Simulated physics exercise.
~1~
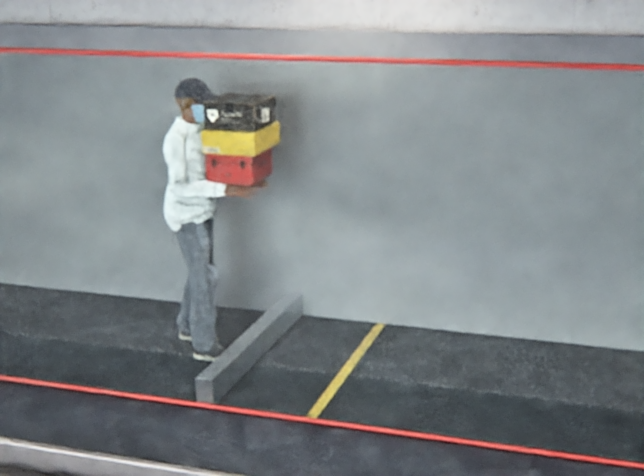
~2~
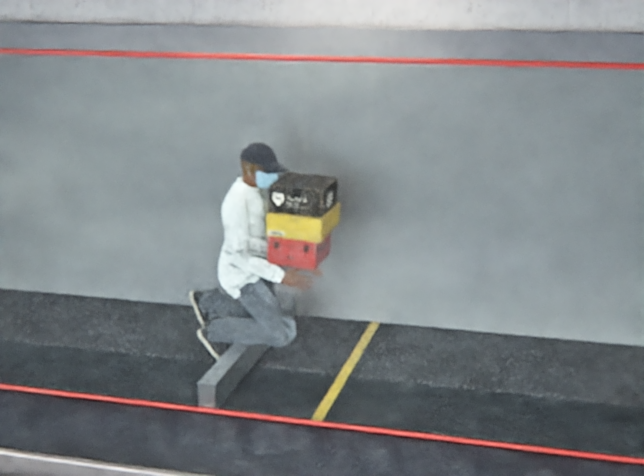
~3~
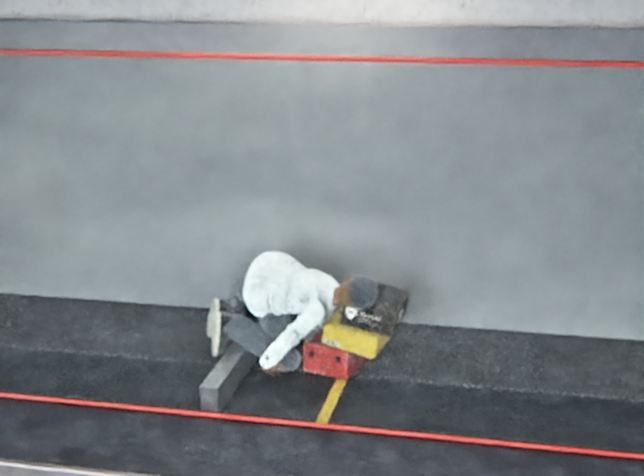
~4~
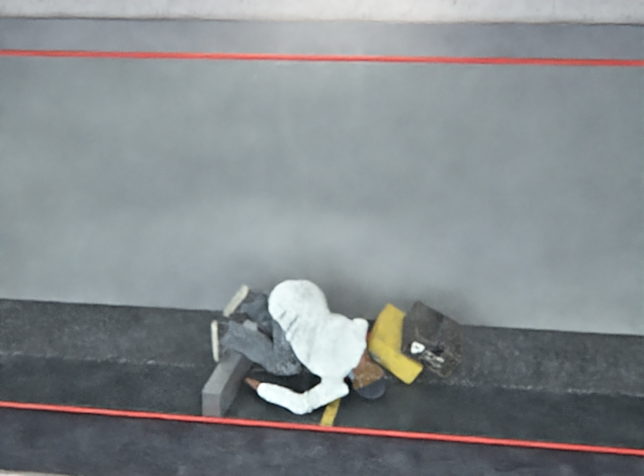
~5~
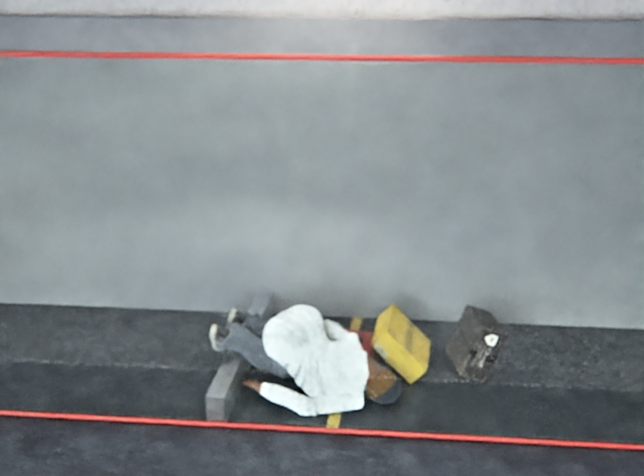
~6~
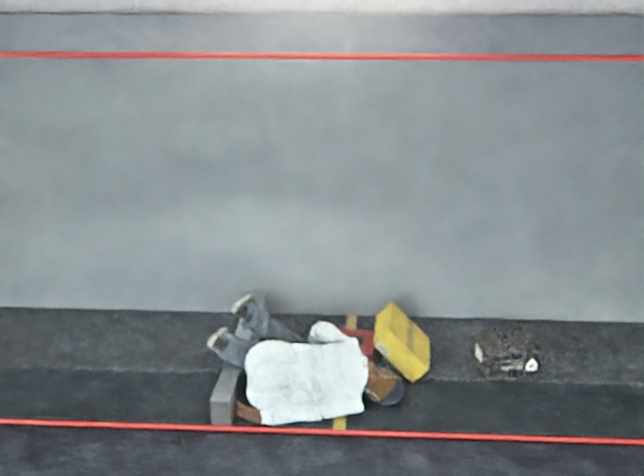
At the start, a porter in a white top, jeans, dark cap and face mask stands behind a low grey rail, holding a stacked black parcel, yellow carton and red toolbox. He pitches forward to the right, his knees bending over the rail as the stack drops with him. The toolbox reaches the floor near the yellow line, and his head comes down against the tilting boxes. The carton and parcel slide off to the right, and the parcel tumbles farthest, finishing upside down. He ends sprawled face down, his head past the line beside the tilted carton.
